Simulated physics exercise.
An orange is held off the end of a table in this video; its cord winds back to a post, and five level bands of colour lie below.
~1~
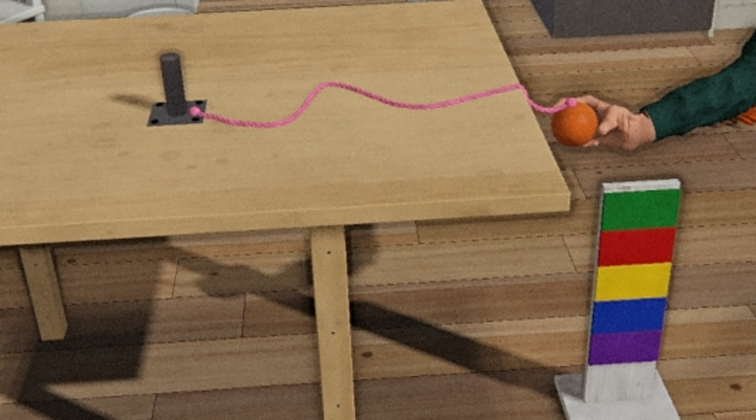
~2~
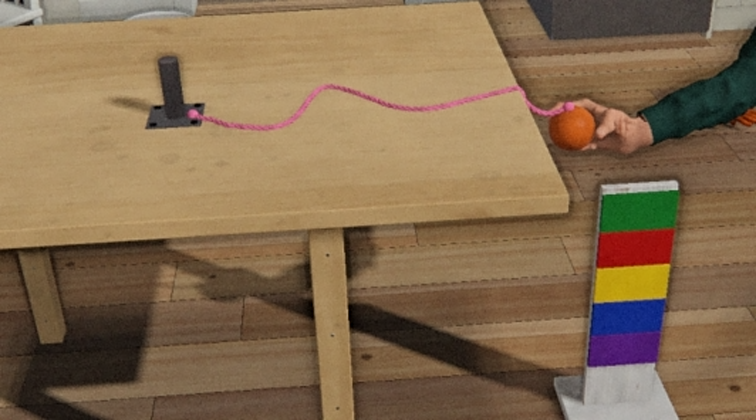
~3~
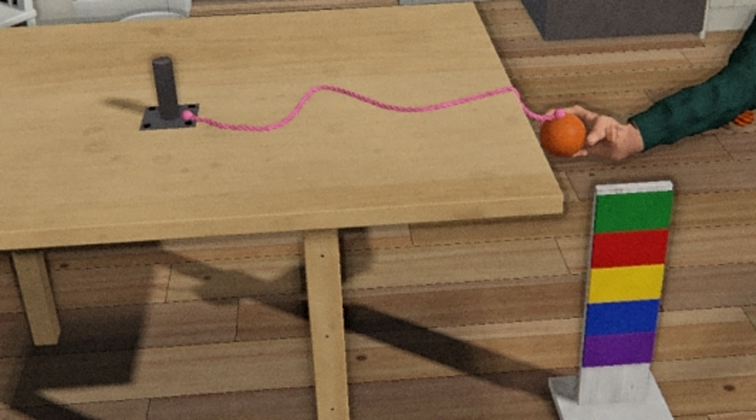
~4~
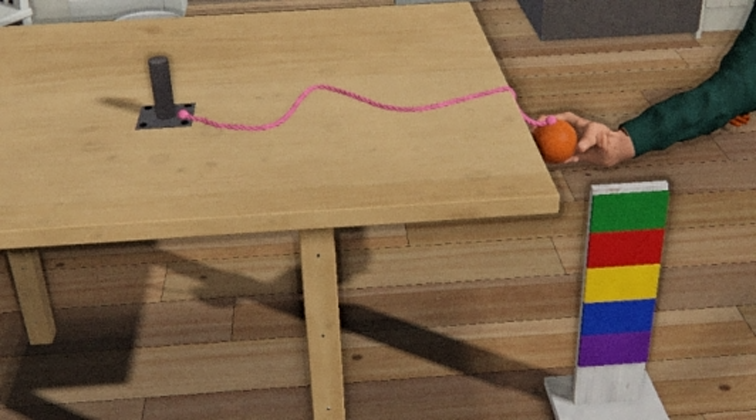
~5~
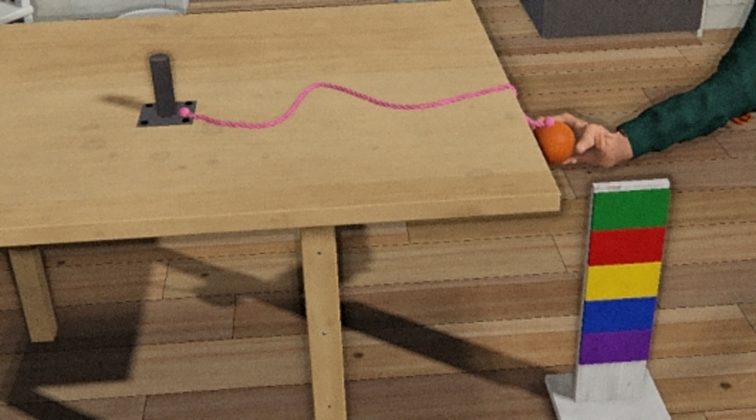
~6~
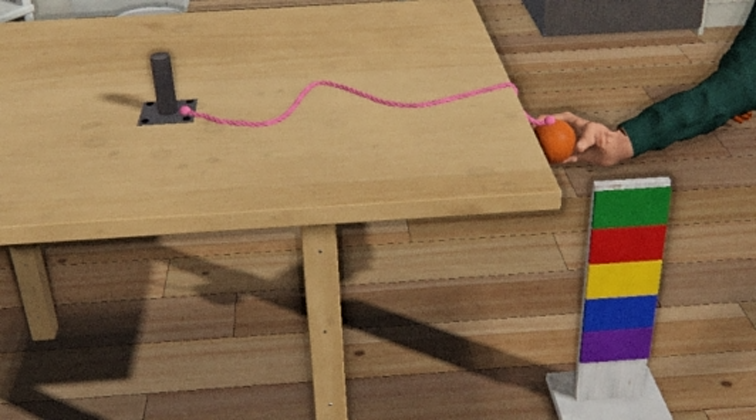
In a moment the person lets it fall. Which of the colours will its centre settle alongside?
It settles alongside red.
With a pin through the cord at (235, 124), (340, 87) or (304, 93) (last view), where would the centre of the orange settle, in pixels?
Readings in order - (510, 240), (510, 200), (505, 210).
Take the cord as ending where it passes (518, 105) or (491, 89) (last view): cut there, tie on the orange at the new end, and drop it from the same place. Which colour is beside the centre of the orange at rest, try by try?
First try: Green; second try: None, it hangs higher.
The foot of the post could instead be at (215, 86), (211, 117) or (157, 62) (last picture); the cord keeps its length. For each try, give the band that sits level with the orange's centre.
Yellow, yellow, green.
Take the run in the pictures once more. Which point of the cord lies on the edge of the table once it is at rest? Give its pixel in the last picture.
You'll find it somewhere near (430, 104).
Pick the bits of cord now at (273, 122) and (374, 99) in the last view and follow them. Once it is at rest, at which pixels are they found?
The first moves to (288, 102), the second to (460, 88).
Soon after, orange near (540, 246); level with red.
Then, orange near (476, 248); level with red.
Further on, orange near (512, 250); level with red.
At rest, orange near (511, 250); level with red. At red.
